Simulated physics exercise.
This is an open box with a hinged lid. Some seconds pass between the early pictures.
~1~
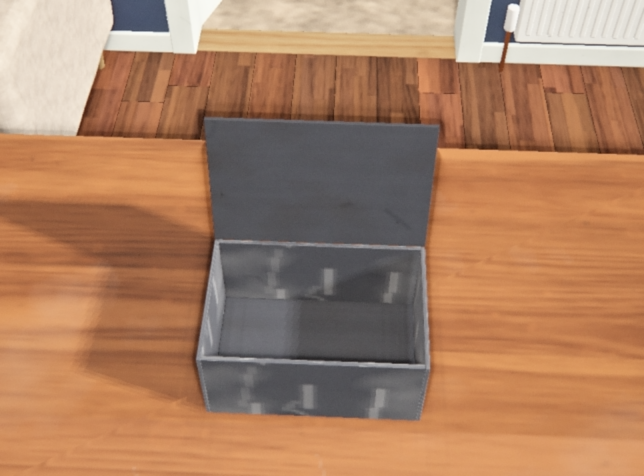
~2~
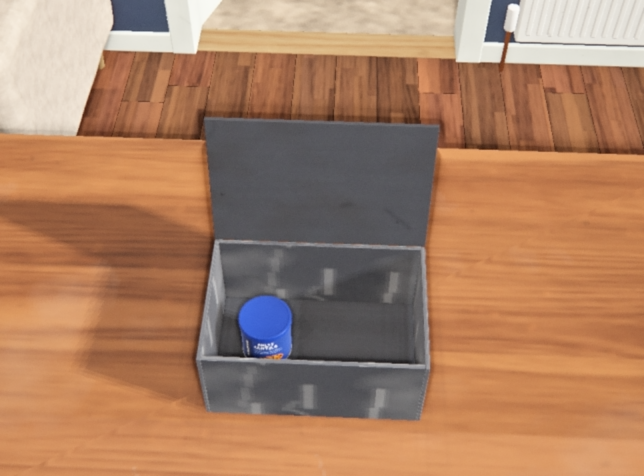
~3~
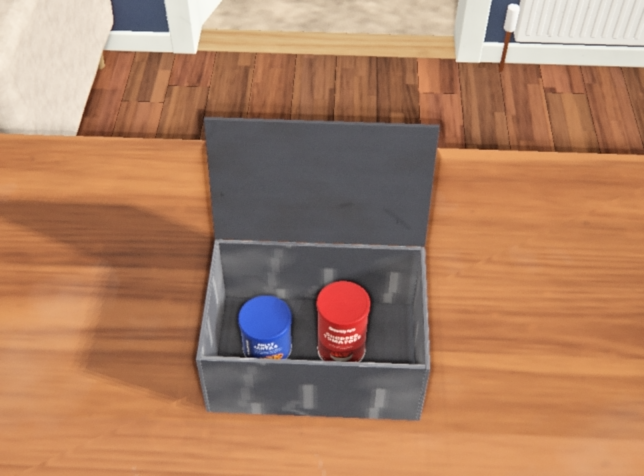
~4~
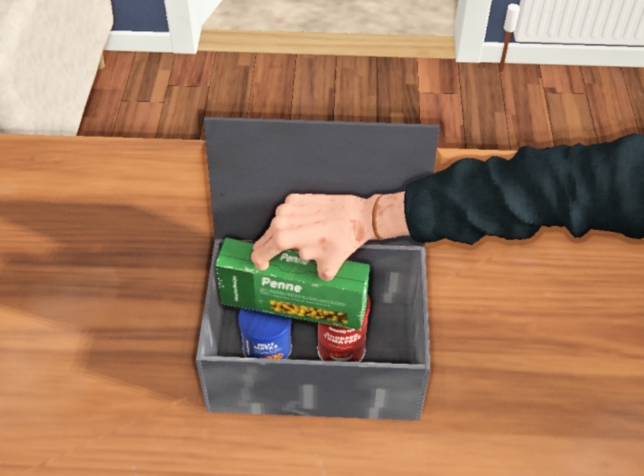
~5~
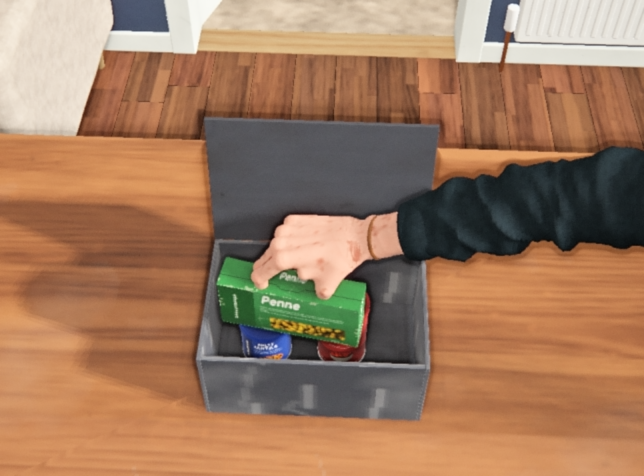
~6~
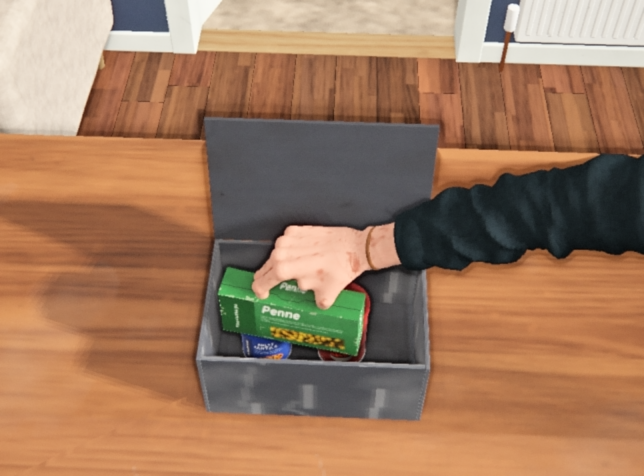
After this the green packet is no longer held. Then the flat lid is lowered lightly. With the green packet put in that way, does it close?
In the end the lid shuts flat.
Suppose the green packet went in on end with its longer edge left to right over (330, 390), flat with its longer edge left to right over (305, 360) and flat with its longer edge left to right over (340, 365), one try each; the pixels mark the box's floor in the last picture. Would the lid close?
First, it stays ajar; second, it shuts flat; third, it stays ajar.
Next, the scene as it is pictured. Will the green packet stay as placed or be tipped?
It keeps its pose.
Then, 0.40 s later than the last frame, green packet tilted by 15° near (293, 368).
Then, 1.30 s later than the last frame, lid 78° above the rim; green packet moved about its own width near (277, 378).
Then, 1.70 s later than the last frame, lid 50° above the rim; green packet moved about its own width near (277, 378).
Then, 2.10 s later than the last frame, lid 10° above the rim; green packet moved about its own width near (277, 378).
When it is over, lid shut; moved from the start, green packet; the other 2 as before. End places, in pixels of the last picture, green packet near (277, 378).
